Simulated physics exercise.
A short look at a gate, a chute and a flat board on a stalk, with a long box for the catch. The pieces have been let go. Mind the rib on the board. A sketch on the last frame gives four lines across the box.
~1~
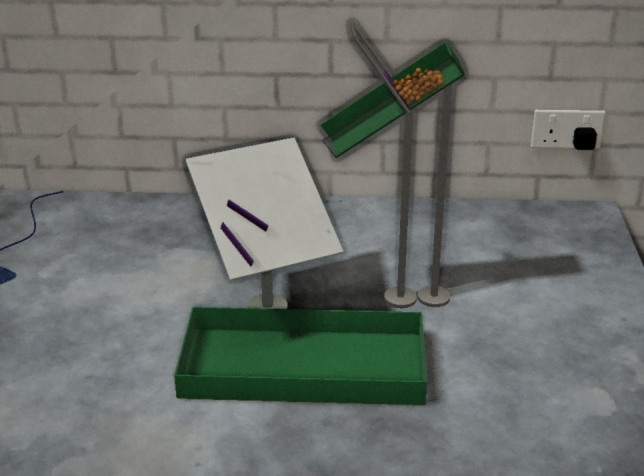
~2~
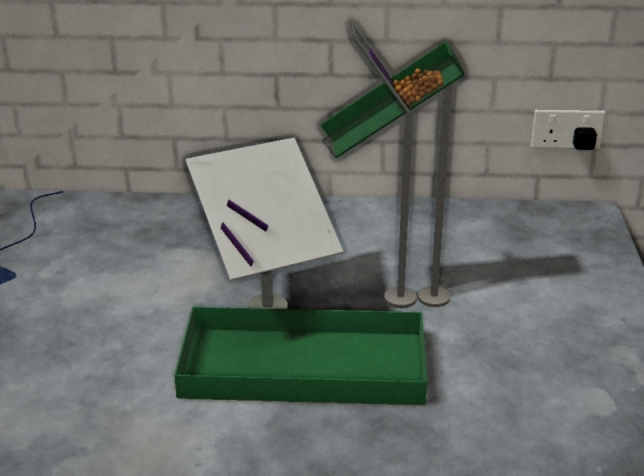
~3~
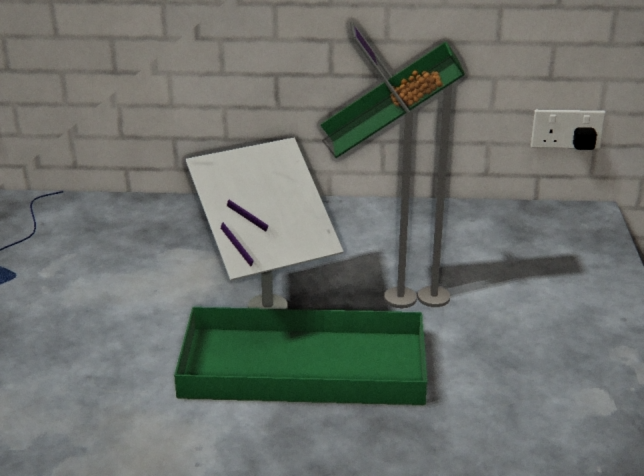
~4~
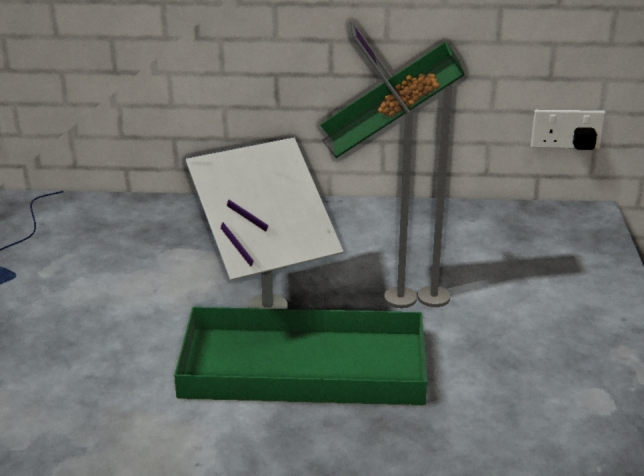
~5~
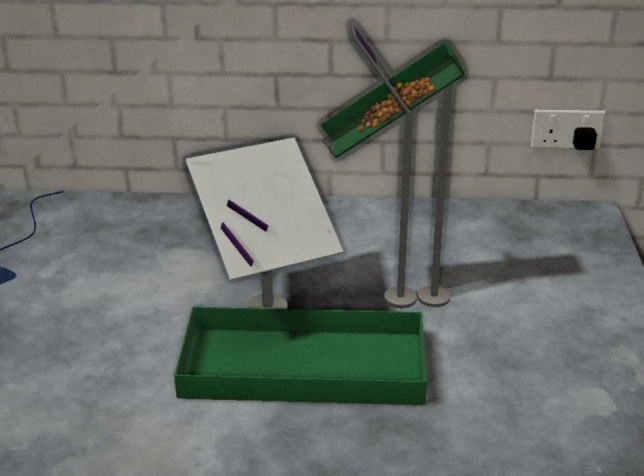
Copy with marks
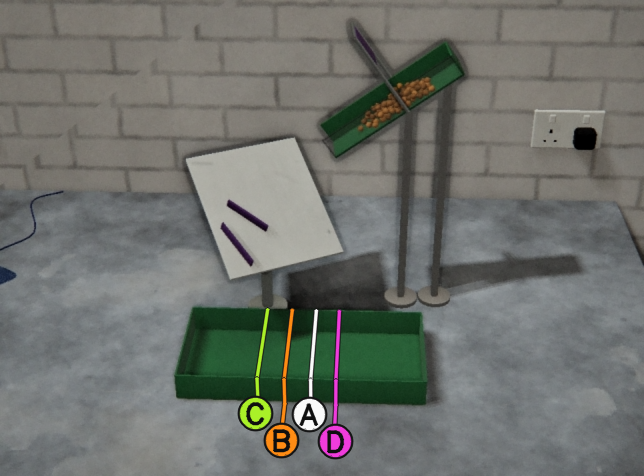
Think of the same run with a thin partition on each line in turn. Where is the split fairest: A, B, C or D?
The best line is A.
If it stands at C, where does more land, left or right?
The right side.
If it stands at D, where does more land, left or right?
More lands on the left.
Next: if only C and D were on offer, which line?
That is line D.
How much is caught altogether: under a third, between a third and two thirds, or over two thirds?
Over two thirds.
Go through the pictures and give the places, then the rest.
The first picture shows load behind the gate at (412, 88), roasted chickpeas; lip of the chute at (335, 150), sloping gently.
The second picture shows middle of the board at (264, 205), tilted fairly steeply; middle of its low edge at (289, 265); of its high edge at (241, 148).
The third picture shows front corners of the box at (175, 375) and (426, 382), empty; front of the load at (396, 101).
The fourth picture shows middle of the load at (406, 92); its front at (383, 111), about a quarter of the way to the lip; rib from (222, 223) to (253, 261); rib from (228, 200) to (268, 226).
The fifth picture shows middle of the load at (401, 103); its front at (361, 128), about two thirds of the way to the lip.
On the marked copy, line A crosses the front rim at (310, 379); line B crosses the front rim at (284, 378); line C crosses the front rim at (257, 377); line D crosses the front rim at (335, 379).
For line A, of what is caught, about half on the left of the divider, about half on the right.
For line B, of what is caught, a small part on the left of the divider, most on the right.
For line C, of what is caught, none on the left of the divider, all on the right.
For line D, of what is caught, most on the left of the divider, a small part on the right.
